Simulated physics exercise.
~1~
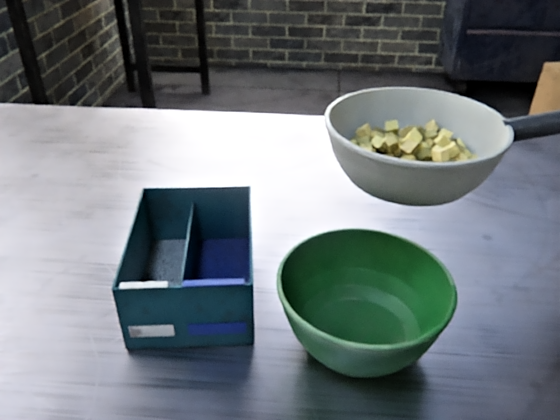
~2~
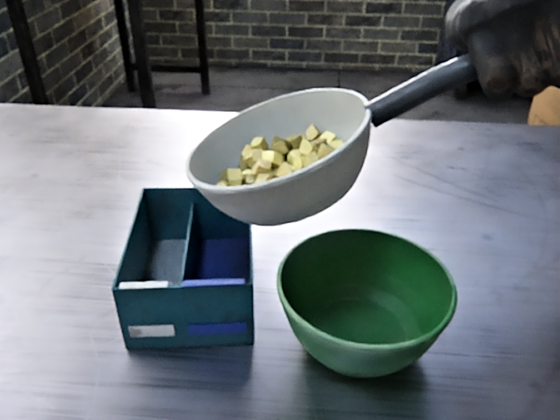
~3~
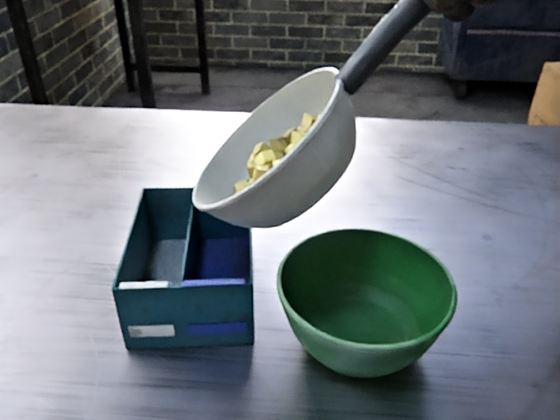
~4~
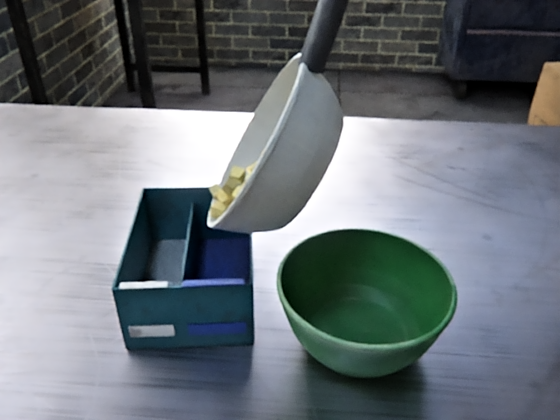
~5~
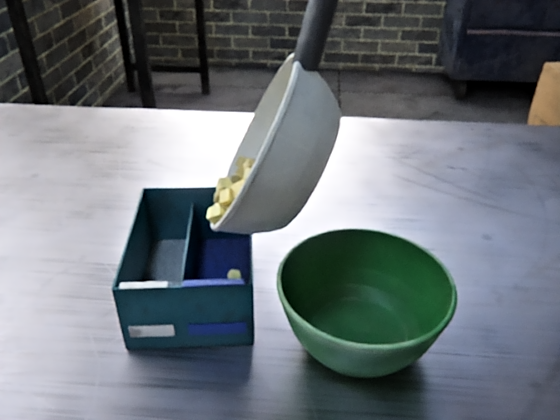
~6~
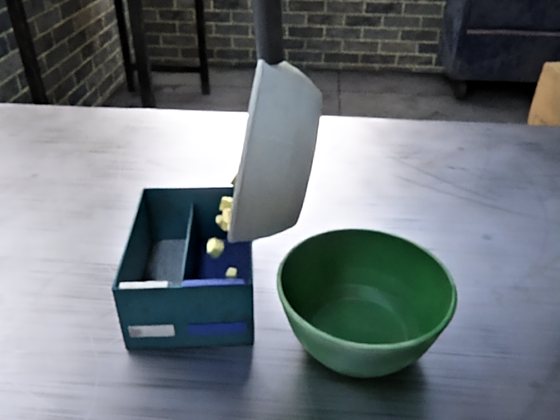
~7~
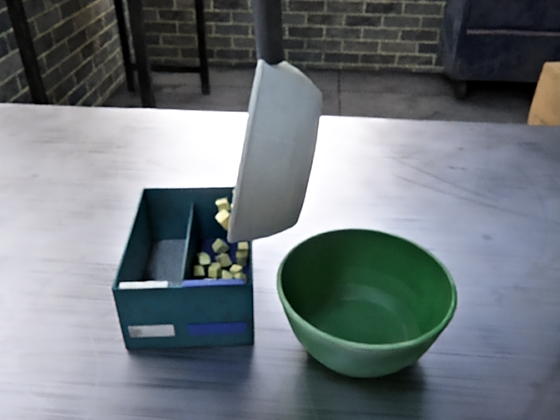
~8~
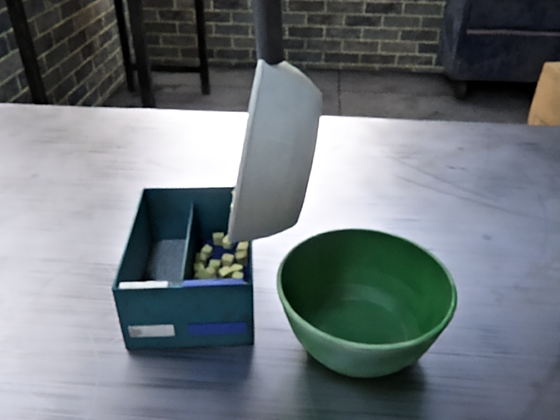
A white bowl of pale potato cubes, held by a dark handle, moves left above a table and tips steeply over a divided tin beside a green bowl, dropping some cubes into the blue section, while the white section and green bowl stay empty.
